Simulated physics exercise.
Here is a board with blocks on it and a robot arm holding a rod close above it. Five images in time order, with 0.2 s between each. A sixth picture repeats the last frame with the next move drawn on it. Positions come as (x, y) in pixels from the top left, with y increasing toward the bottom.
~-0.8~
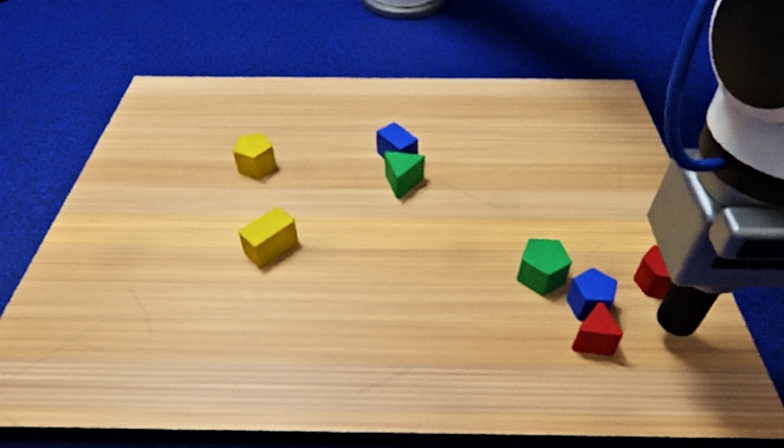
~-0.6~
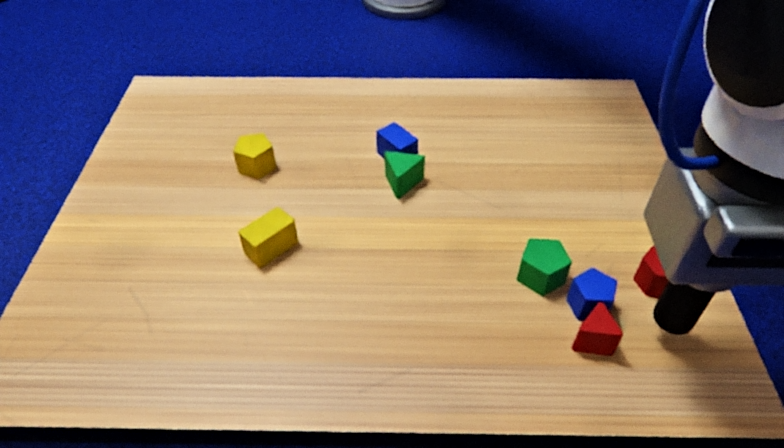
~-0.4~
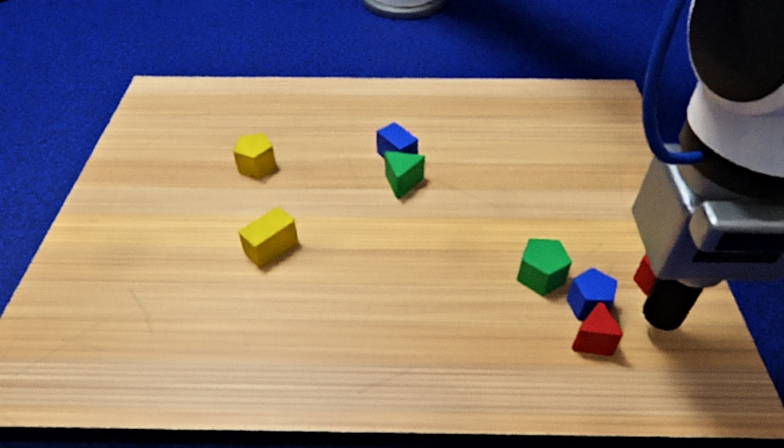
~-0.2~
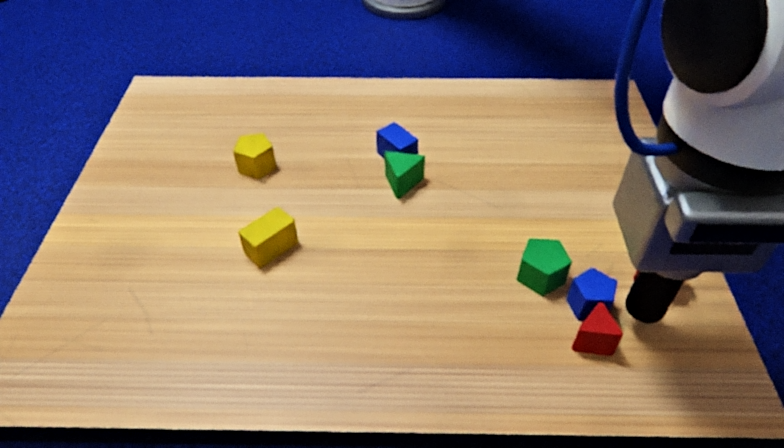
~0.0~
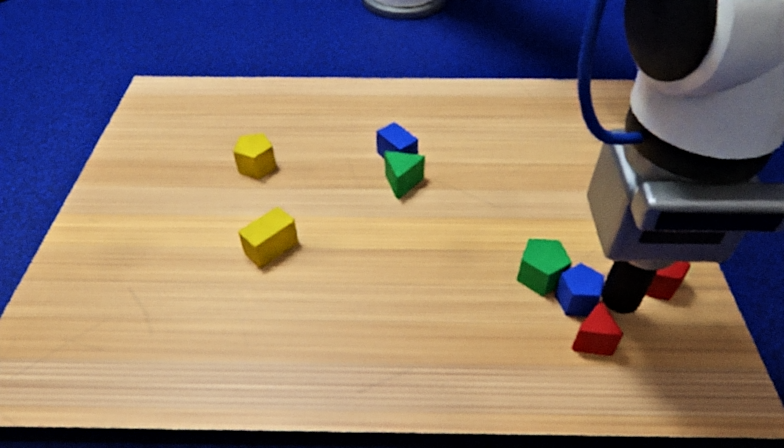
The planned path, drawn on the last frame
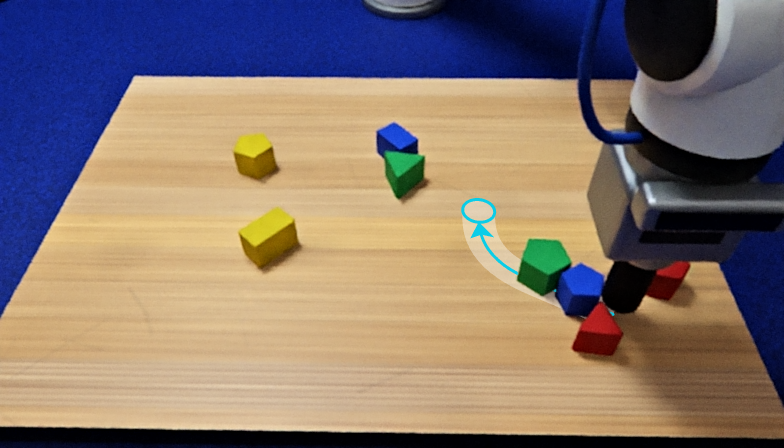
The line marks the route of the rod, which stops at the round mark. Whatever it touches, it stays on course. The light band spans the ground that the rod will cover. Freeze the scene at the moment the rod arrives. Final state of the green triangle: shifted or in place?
It gets no push and keeps its place.
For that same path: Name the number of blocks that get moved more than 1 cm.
Count: Two.
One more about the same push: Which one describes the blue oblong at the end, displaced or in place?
It is not moved.
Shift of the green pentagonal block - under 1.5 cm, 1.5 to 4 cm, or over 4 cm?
Its final spot will lie more than 4 cm from the current one.
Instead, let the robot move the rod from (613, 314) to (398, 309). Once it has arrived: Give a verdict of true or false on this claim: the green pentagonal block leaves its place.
True.
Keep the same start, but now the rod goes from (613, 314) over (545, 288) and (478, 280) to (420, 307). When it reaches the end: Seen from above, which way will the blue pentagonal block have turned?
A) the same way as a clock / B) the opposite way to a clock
A - the same way as a clock.
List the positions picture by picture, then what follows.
In the first picture, lower end of the rod (676, 322), tops of blocks, blue oblong (397, 135), green triangle (403, 161), green pentagonal block (546, 254), blue pentagonal block (597, 285).
In the second picture, rod (672, 320), blocks as before.
In the third picture, rod (661, 316), blocks as before.
In the fourth picture, rod (644, 309), blocks as before.
In the fifth picture, rod (620, 300), blue oblong (397, 135), green triangle (403, 161), green pentagonal block (546, 254), blue pentagonal block (584, 280).
The drawn path runs from (613, 314) through (547, 287) and (493, 255) to (479, 211).
The first path, step by step. One third of the way, rod (551, 272); green pentagonal block (498, 224); blue pentagonal block (519, 251), turned 10° clockwise.
Two thirds of the way, rod (495, 240); green pentagonal block (462, 191), turned 25° clockwise; blue pentagonal block (466, 218), turned 25° clockwise.
At the end, rod (481, 196); blue oblong not moved; green triangle not moved; green pentagonal block (449, 177), turned 40° clockwise; blue pentagonal block (448, 203), turned 25° anticlockwise.
